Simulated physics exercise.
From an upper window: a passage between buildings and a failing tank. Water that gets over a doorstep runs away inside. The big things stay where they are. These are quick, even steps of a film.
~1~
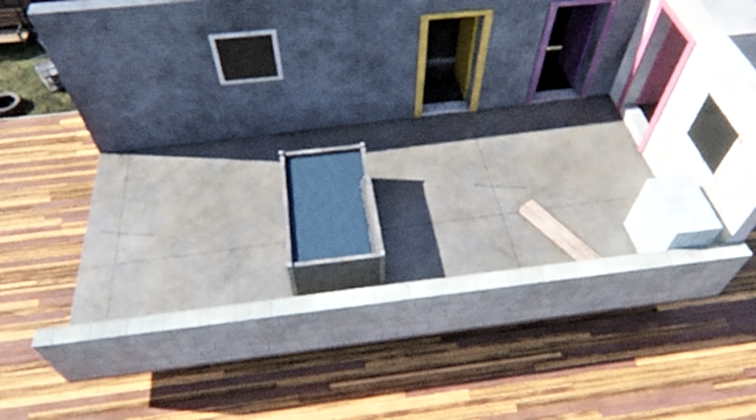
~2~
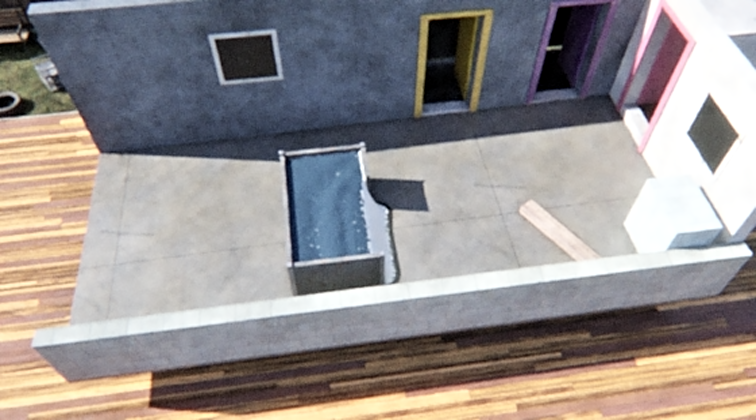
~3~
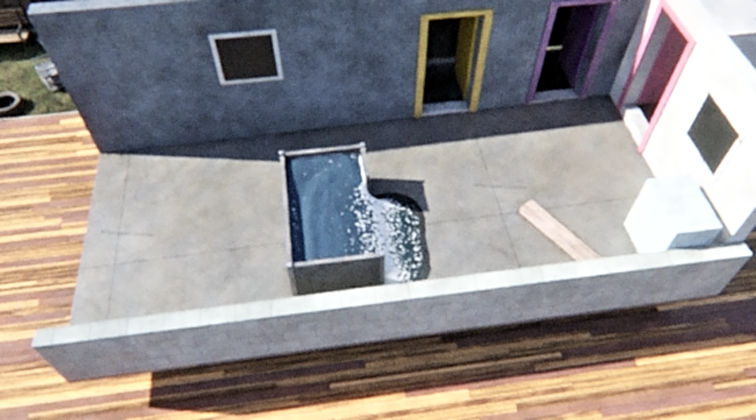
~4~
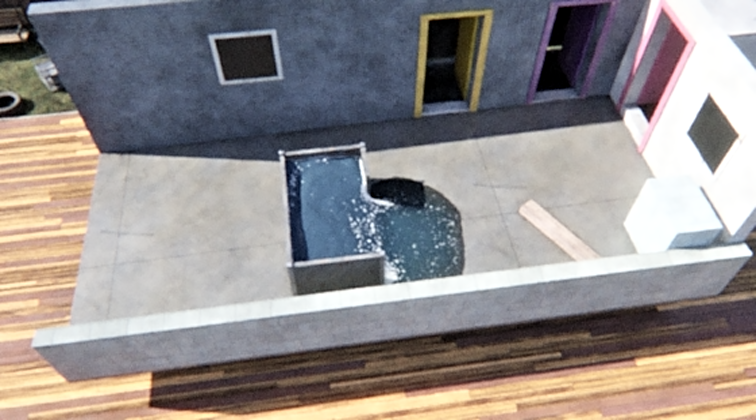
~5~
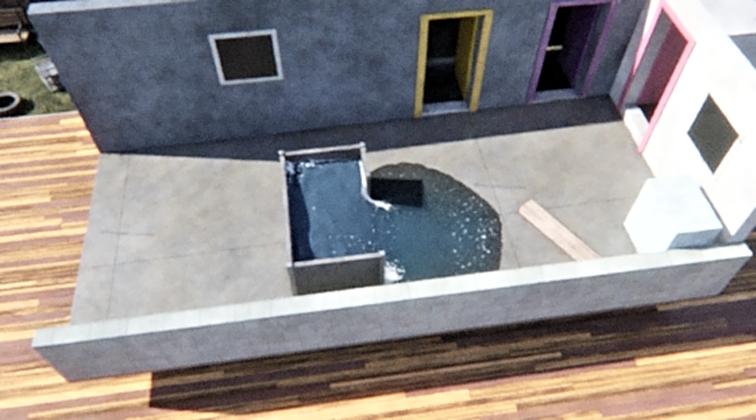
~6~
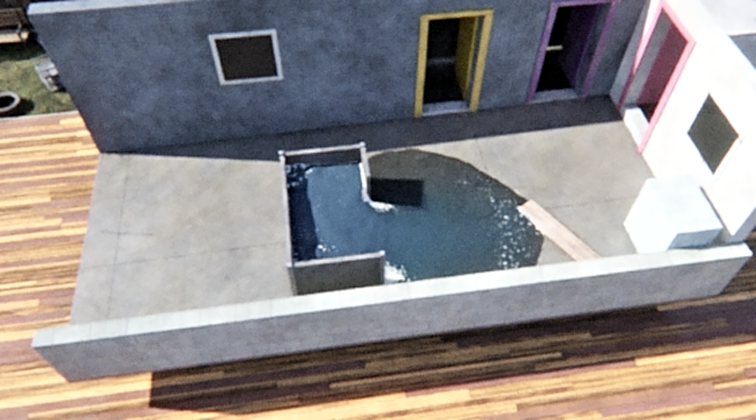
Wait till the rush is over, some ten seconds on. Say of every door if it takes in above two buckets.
In the end: The purple door floods; the pink door holds within the limit; the yellow door floods.
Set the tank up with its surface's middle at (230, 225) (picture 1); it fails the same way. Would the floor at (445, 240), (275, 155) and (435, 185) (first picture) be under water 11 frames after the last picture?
One after the other: Flooded, free of water, covered.
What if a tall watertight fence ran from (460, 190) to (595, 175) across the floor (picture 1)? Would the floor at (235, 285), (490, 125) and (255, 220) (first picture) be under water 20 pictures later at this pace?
One after the other: Clear, under water, clear.
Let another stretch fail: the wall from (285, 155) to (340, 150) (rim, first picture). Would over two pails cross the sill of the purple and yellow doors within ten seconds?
Then: The purple one is under, the yellow one stays under.
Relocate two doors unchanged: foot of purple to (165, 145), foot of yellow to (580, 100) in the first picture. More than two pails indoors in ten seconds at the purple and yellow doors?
The purple one holds; the yellow one goes over.
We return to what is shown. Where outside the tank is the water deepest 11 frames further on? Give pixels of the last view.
Around (574, 275).
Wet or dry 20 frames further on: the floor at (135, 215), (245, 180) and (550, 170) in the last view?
One after the other: Dry, clear, flooded.
A moment on, water covers 40 % of the floor; the purple door not reached, the pink door not reached, the yellow door not reached.
Next, water covers 45 % of the floor; the purple door wet at the sill, nothing in, the pink door wet at the sill, nothing in, the yellow door wet at the sill, nothing in.
Then, water covers 50 % of the floor; the purple door under two buckets in, the pink door wet at the sill, nothing in, the yellow door wet at the sill, nothing in.
Later, water covers 60 % of the floor; the purple door far over two buckets in, the pink door wet at the sill, nothing in, the yellow door under two buckets in.
In the end, water covers 85 % of the floor; the purple door far over two buckets in, the pink door wet at the sill, nothing in, the yellow door over two buckets in.
